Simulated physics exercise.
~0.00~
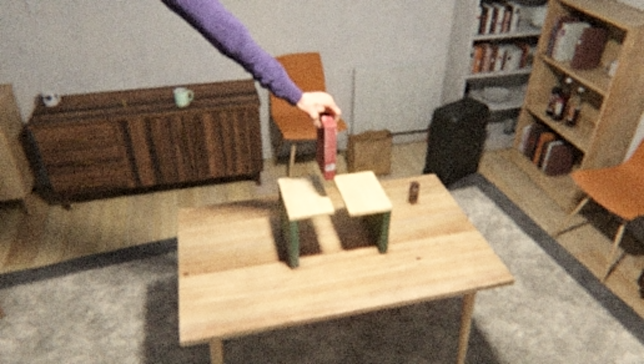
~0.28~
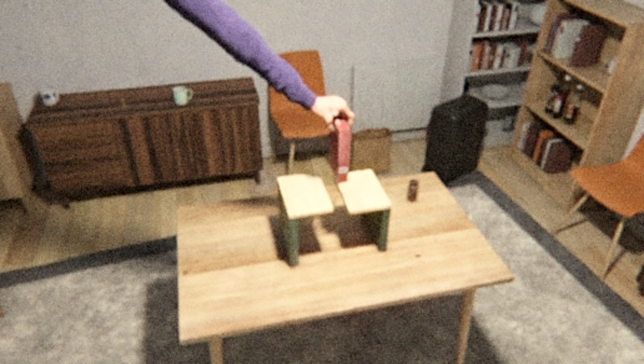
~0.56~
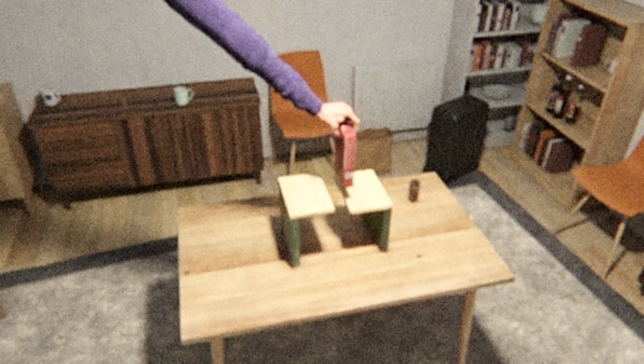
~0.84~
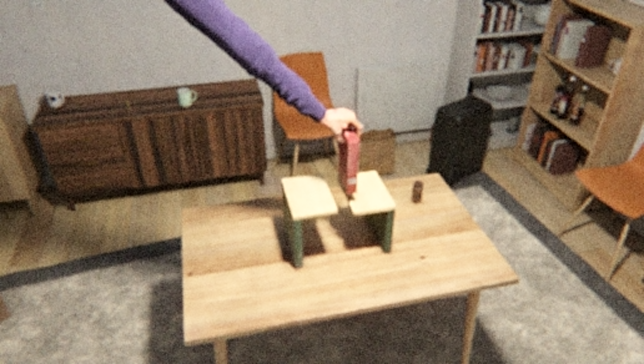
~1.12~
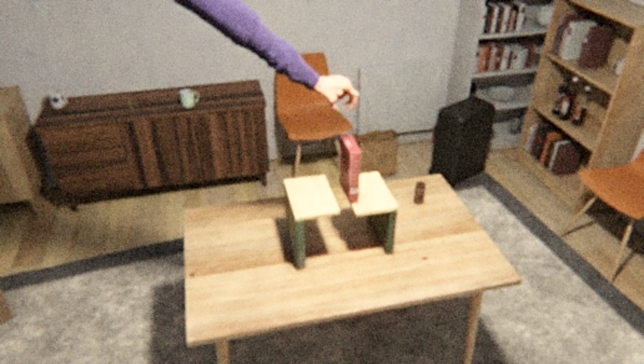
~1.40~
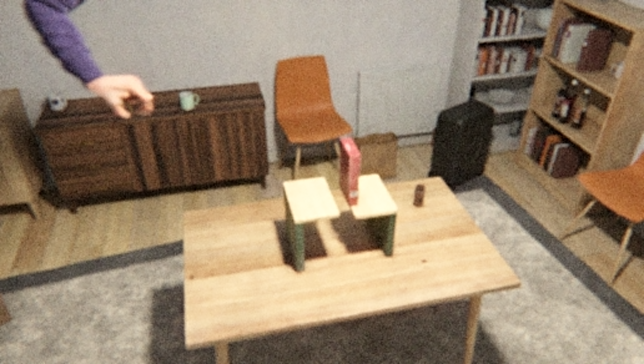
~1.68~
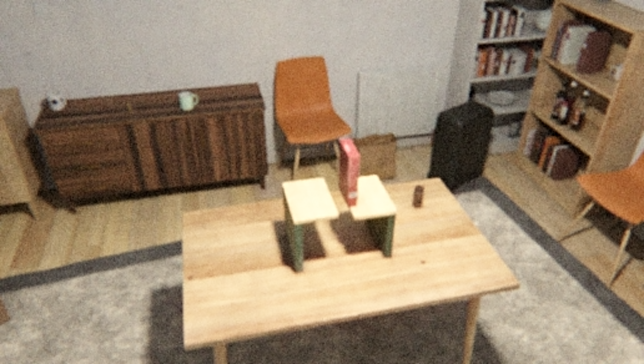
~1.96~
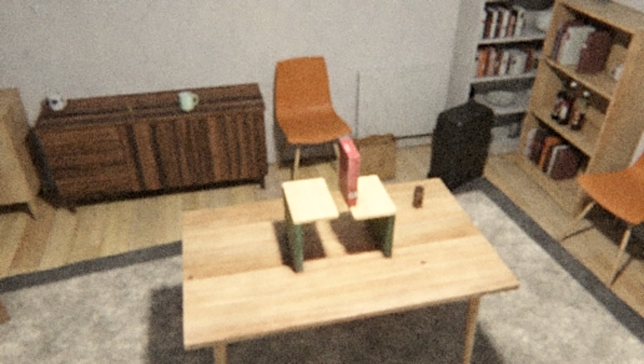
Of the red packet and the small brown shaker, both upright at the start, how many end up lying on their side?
None of them do. The red packet stays upright at the stand and the brown shaker still stands on the table.
On a wooden table, a hand releases a red packet upright on a gapped stand.
